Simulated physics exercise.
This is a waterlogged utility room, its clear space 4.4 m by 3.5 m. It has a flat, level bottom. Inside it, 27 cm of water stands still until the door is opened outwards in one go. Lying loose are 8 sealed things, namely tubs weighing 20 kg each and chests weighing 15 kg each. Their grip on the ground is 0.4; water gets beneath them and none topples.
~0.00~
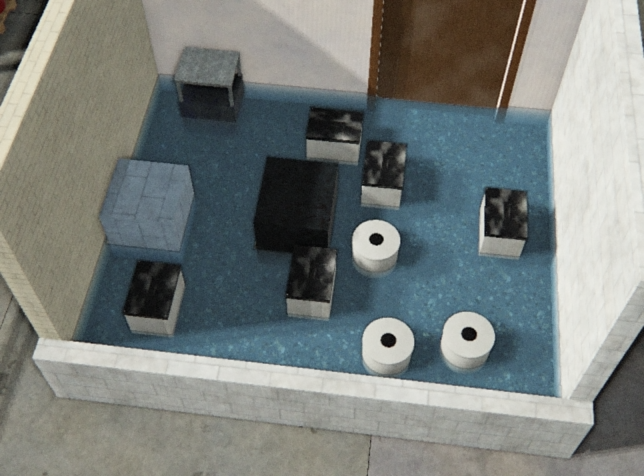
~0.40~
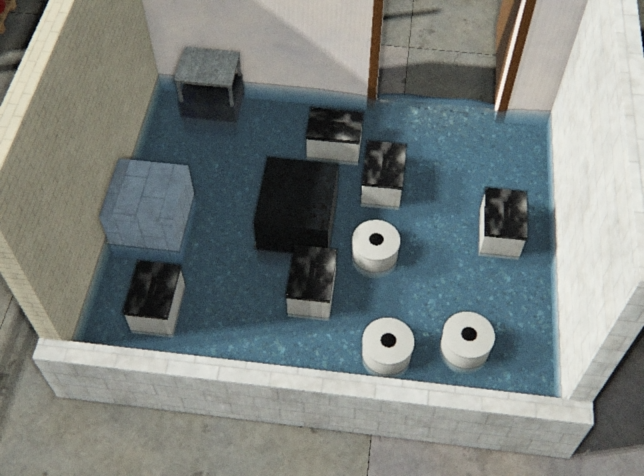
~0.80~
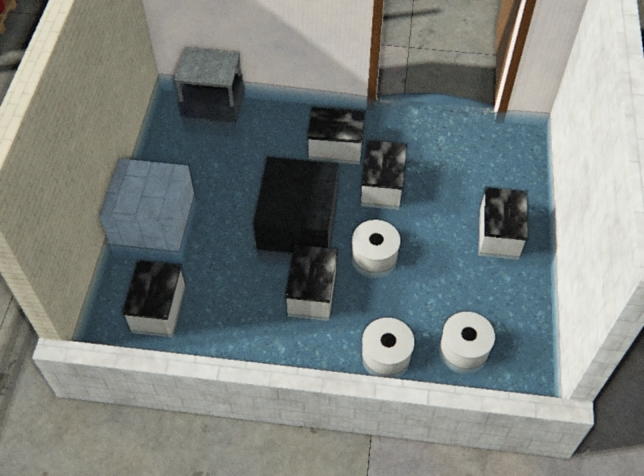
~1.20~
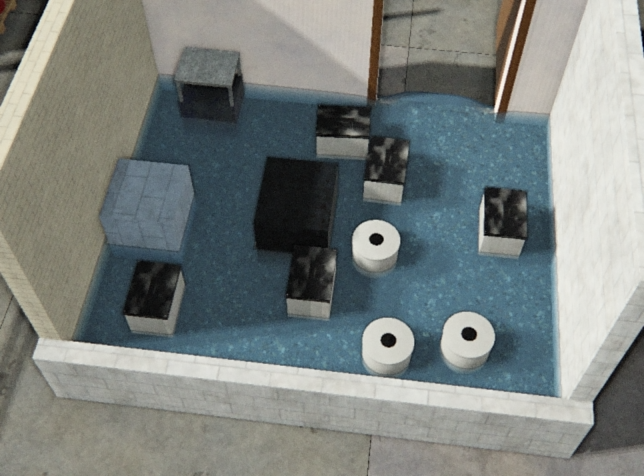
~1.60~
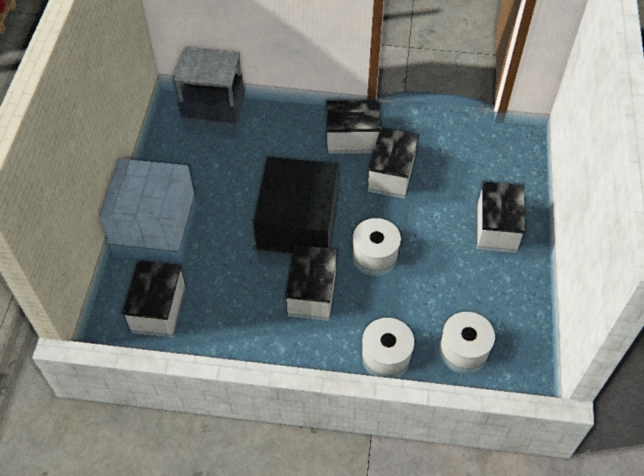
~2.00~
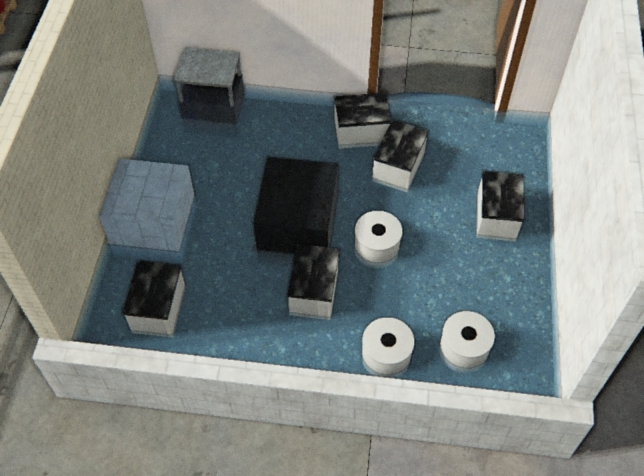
In this clip, a brown door at the back of a flooded room gives way to an open doorway, then two floating dark-topped boxes near it drift right and slightly back, turning, while most other objects barely move.
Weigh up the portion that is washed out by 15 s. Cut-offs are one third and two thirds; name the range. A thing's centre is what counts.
Range: One third to two thirds.
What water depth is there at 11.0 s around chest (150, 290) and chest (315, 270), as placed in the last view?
Around 14 cm and 15 cm.
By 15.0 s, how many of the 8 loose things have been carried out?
4 of them.
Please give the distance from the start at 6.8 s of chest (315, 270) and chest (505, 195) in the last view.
In that order: 100 cm, washed out.
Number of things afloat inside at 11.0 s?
Of them, 4.
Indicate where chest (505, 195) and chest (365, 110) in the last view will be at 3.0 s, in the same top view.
Estimated pixels: (508, 165) and (403, 84).
After 3.0 s 0 of 8 are out; 8 afloat.
After 6.8 s 3 of 8 are out; 5 afloat.
After 11.0 s 4 of 8 are out; 4 afloat.
After 15.0 s 4 of 8 are out; 2 afloat.
